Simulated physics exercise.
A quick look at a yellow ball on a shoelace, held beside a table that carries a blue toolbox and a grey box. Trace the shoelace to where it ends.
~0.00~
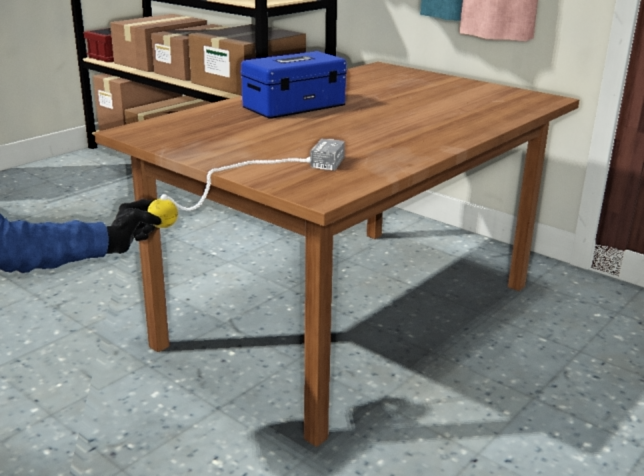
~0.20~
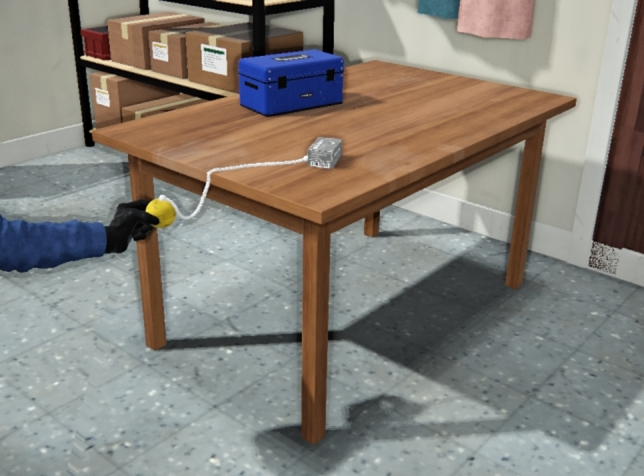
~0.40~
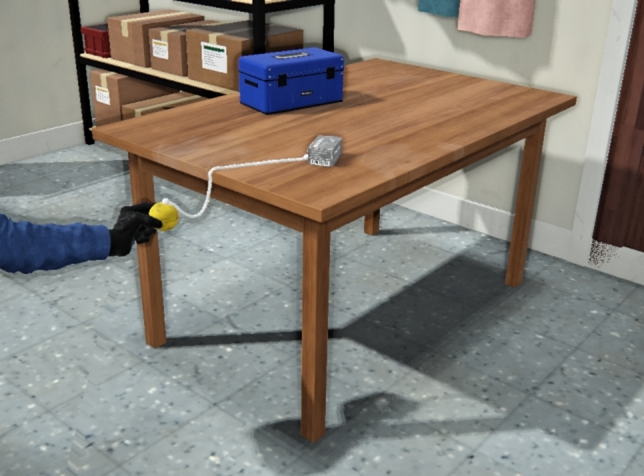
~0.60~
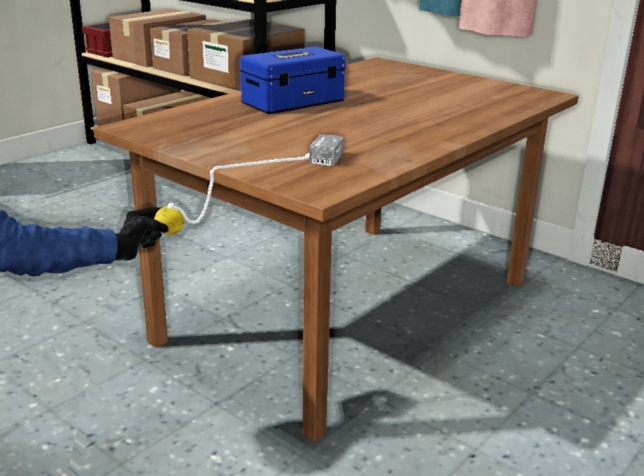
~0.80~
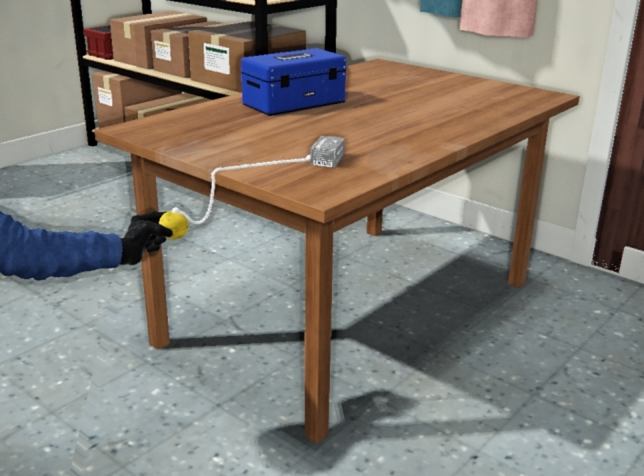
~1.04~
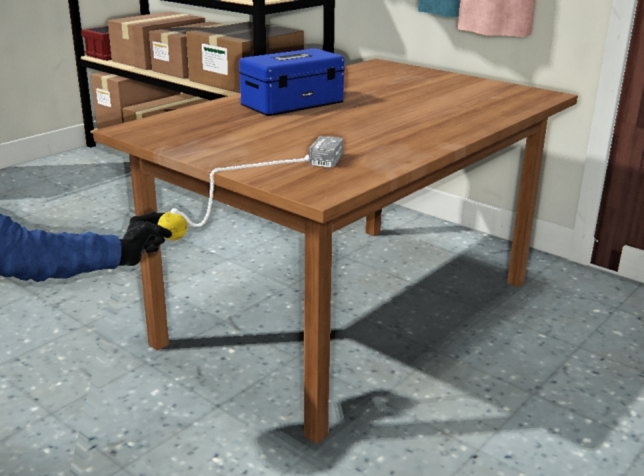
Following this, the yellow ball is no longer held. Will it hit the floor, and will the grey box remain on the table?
The yellow ball goes all the way to the floor, the grey box is pulled off as well.
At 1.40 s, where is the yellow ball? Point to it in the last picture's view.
Approx. location: (206, 341).
After 1.40 s, ball off the ground near (207, 341); toolbox in place; box tugged along near (243, 163).
After 1.76 s, ball off the ground near (291, 400); toolbox in place; box down on the floor.
After 2.14 s, ball on the floor near (283, 413); toolbox in place; box down on the floor.
In the end, ball on the floor near (317, 438); toolbox in place; box down on the floor. The yellow ball lands on the floor and the grey box follows it down.
